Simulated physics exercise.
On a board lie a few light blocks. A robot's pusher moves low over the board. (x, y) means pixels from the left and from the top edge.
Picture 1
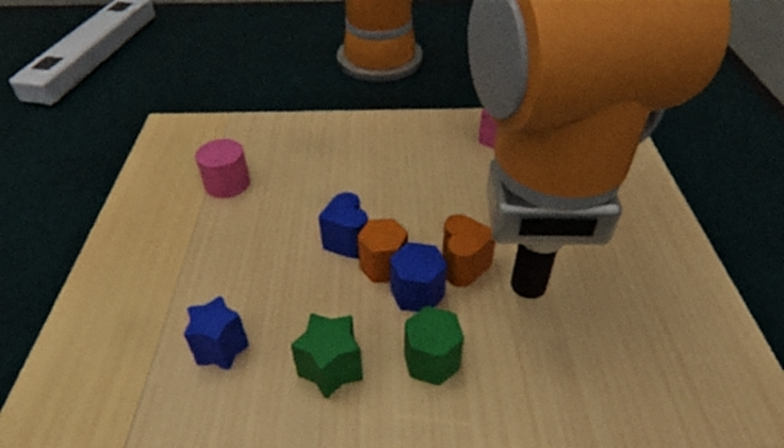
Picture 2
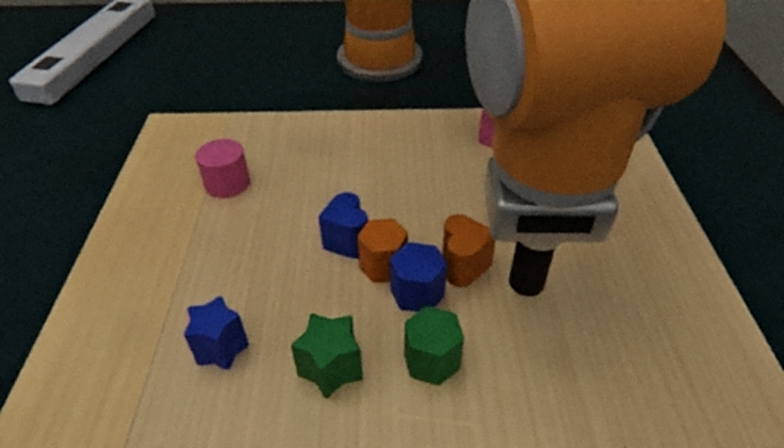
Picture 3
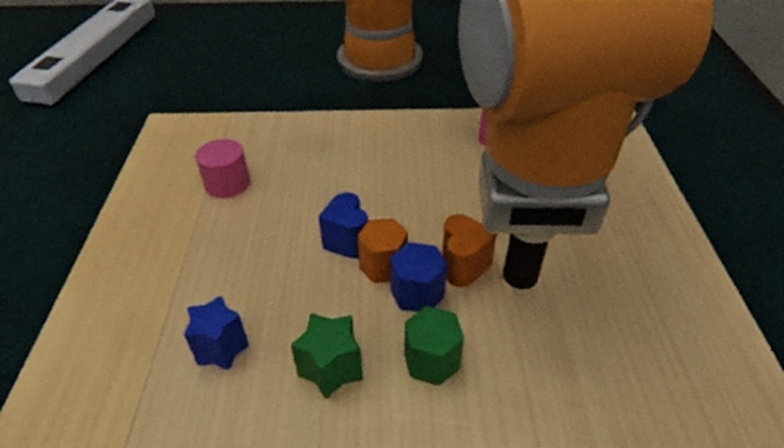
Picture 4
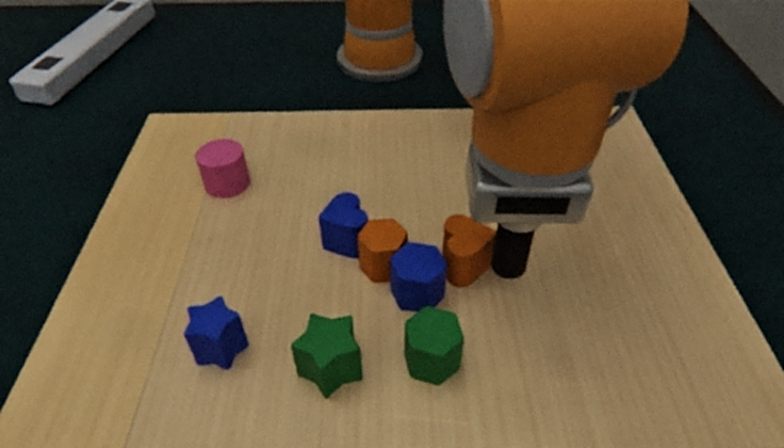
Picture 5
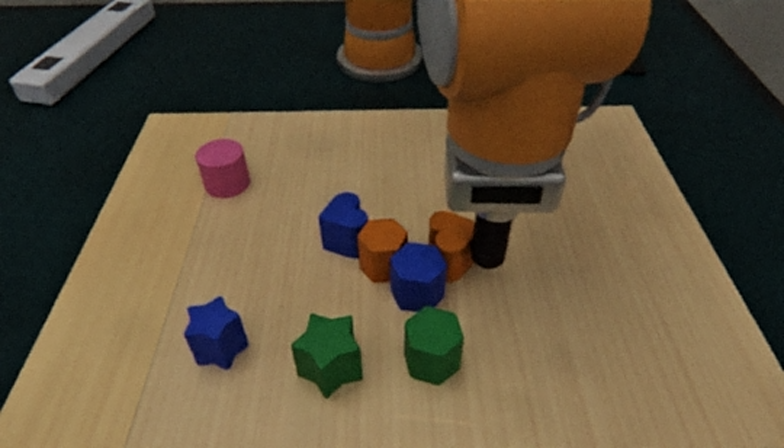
On a wooden board scattered with small colored blocks, a robot arm's black pusher moved slowly left and slightly away, then nudged the orange heart block a little to the left beside the blue hexagon.
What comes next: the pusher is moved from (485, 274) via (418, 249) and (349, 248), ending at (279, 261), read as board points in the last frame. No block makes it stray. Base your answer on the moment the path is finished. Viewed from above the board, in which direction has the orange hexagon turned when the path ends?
Overhead view: Anti-clockwise.
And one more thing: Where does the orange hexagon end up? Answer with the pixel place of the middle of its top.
Most likely (344, 246).
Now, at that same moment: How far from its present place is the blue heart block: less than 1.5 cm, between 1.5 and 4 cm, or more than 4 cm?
The best fit is over 4 cm.
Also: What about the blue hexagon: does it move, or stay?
The blue hexagon will stay where it stands.
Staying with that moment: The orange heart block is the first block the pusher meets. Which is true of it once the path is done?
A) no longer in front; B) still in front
The one that fits is A, no longer in front.
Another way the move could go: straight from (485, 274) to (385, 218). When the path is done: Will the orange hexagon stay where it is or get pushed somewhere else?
Here the orange hexagon moves off its spot.
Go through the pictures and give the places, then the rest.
The first frame shows tip of the pusher at (528, 286), middles of tops, blue heart block at (345, 210), orange hexagon at (383, 234), blue hexagon at (419, 261), orange heart block at (467, 234).
The second frame shows pusher at (526, 283), nothing pushed.
The third frame shows pusher at (520, 276), nothing pushed.
The fourth frame shows pusher at (508, 266), nothing pushed.
The fifth frame shows pusher at (488, 257), blue heart block at (345, 210), orange hexagon at (383, 234), blue hexagon at (419, 261), orange heart block at (453, 229).
On the path given first. One third of the way, pusher at (418, 232); blue heart block at (334, 209), turned 30° clockwise; orange hexagon at (361, 239), turned 10° anticlockwise; orange heart block at (380, 212), turned 45° anticlockwise.
Two thirds of the way, pusher at (348, 231); blue heart block at (281, 199); orange hexagon at (346, 245), turned 60° anticlockwise; orange heart block at (319, 201).
At the end, pusher at (275, 244); blue heart block at (256, 186), turned 35° clockwise; orange hexagon at (344, 246), turned 65° anticlockwise; blue hexagon unmoved; orange heart block at (286, 200), turned 35° clockwise.
